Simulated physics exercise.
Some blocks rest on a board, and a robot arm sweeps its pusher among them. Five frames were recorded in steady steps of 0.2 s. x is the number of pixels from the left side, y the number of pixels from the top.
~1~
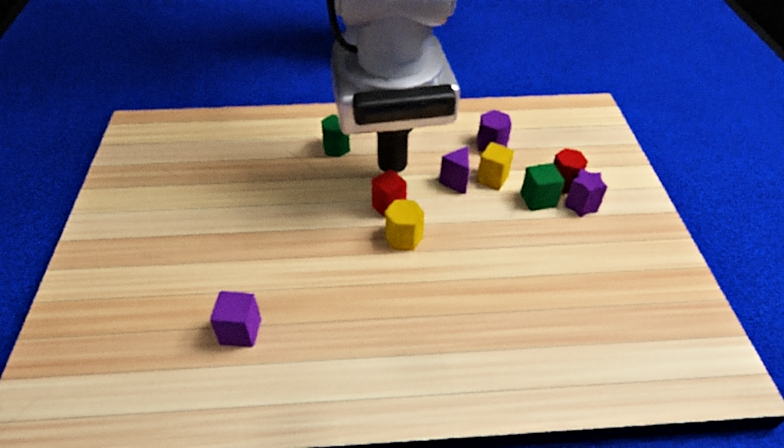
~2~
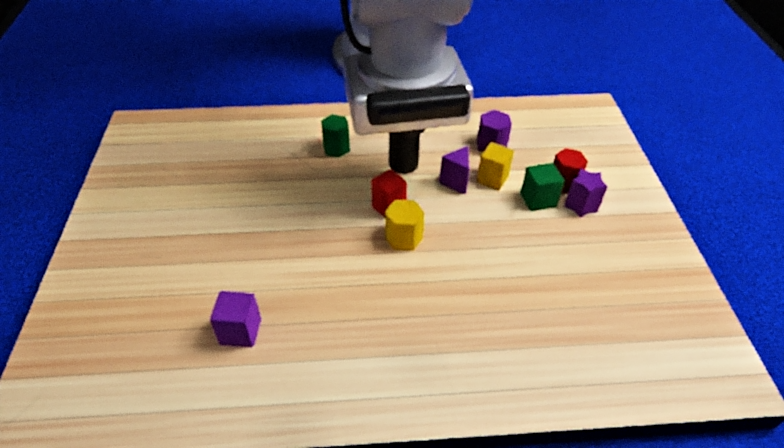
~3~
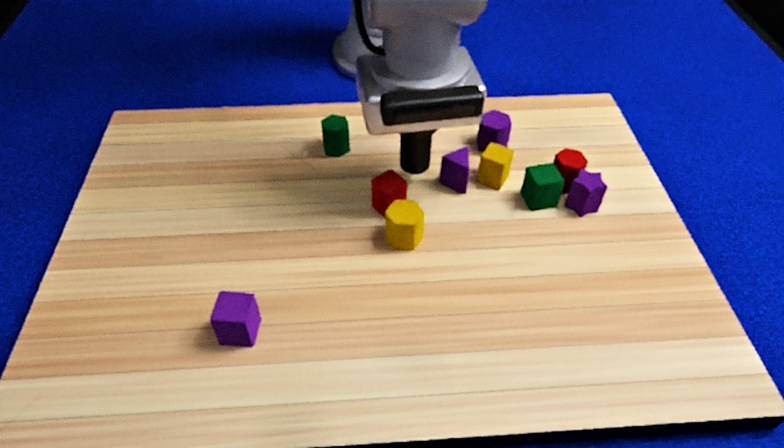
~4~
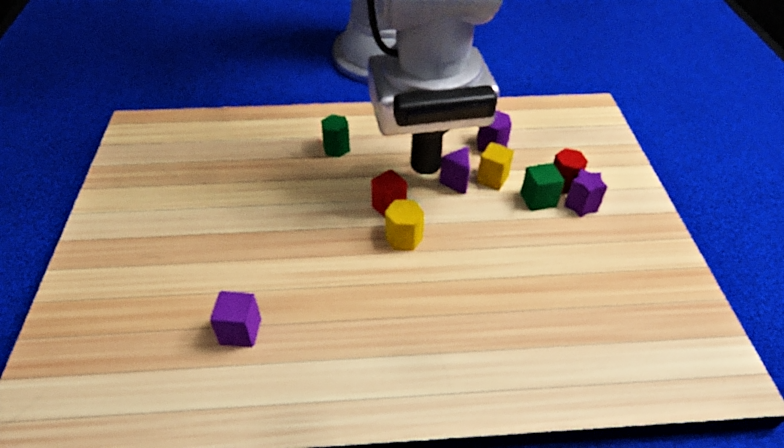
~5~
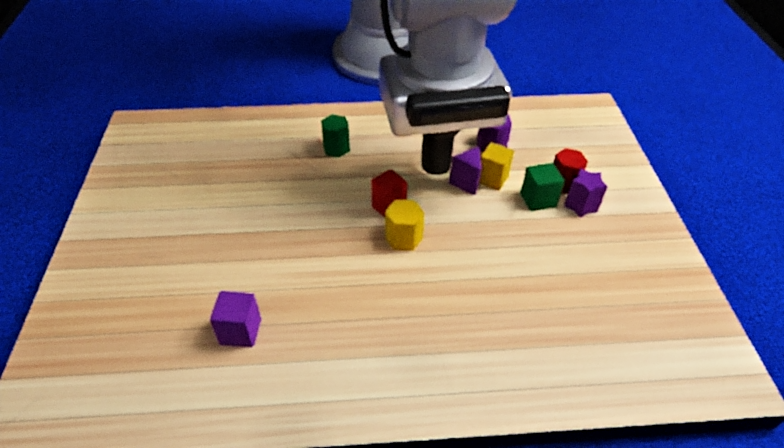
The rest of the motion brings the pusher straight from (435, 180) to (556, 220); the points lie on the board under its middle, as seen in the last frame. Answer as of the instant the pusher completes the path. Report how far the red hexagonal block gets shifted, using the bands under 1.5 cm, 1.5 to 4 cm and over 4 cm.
It moves a fair bit, 1.5 to 4 cm.
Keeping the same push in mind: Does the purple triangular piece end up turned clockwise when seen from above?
My answer is no.
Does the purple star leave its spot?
I'd say yes.
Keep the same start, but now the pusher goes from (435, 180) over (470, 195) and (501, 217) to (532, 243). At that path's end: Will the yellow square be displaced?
In short: Yes.
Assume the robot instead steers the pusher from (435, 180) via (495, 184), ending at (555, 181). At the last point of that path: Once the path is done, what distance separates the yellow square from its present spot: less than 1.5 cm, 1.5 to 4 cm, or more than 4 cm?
It gets moved over 4 cm.
On the path given first. One third of the way, pusher (476, 179); purple triangular piece (510, 165), turned 20° anticlockwise; yellow square (525, 152), turned 50° anticlockwise.
Two thirds of the way, pusher (518, 192); purple triangular piece (540, 169), turned 95° anticlockwise; yellow square (534, 151), turned 85° anticlockwise; green square (571, 167), turned 30° clockwise; red hexagonal block (592, 153), turned 35° anticlockwise; purple star (599, 182).
At the end, pusher (560, 206); purple triangular piece (546, 169), turned 120° anticlockwise; yellow square (534, 151), turned 85° anticlockwise; green square (574, 167), turned 30° clockwise; red hexagonal block (593, 152), turned 40° anticlockwise; purple star (601, 182).
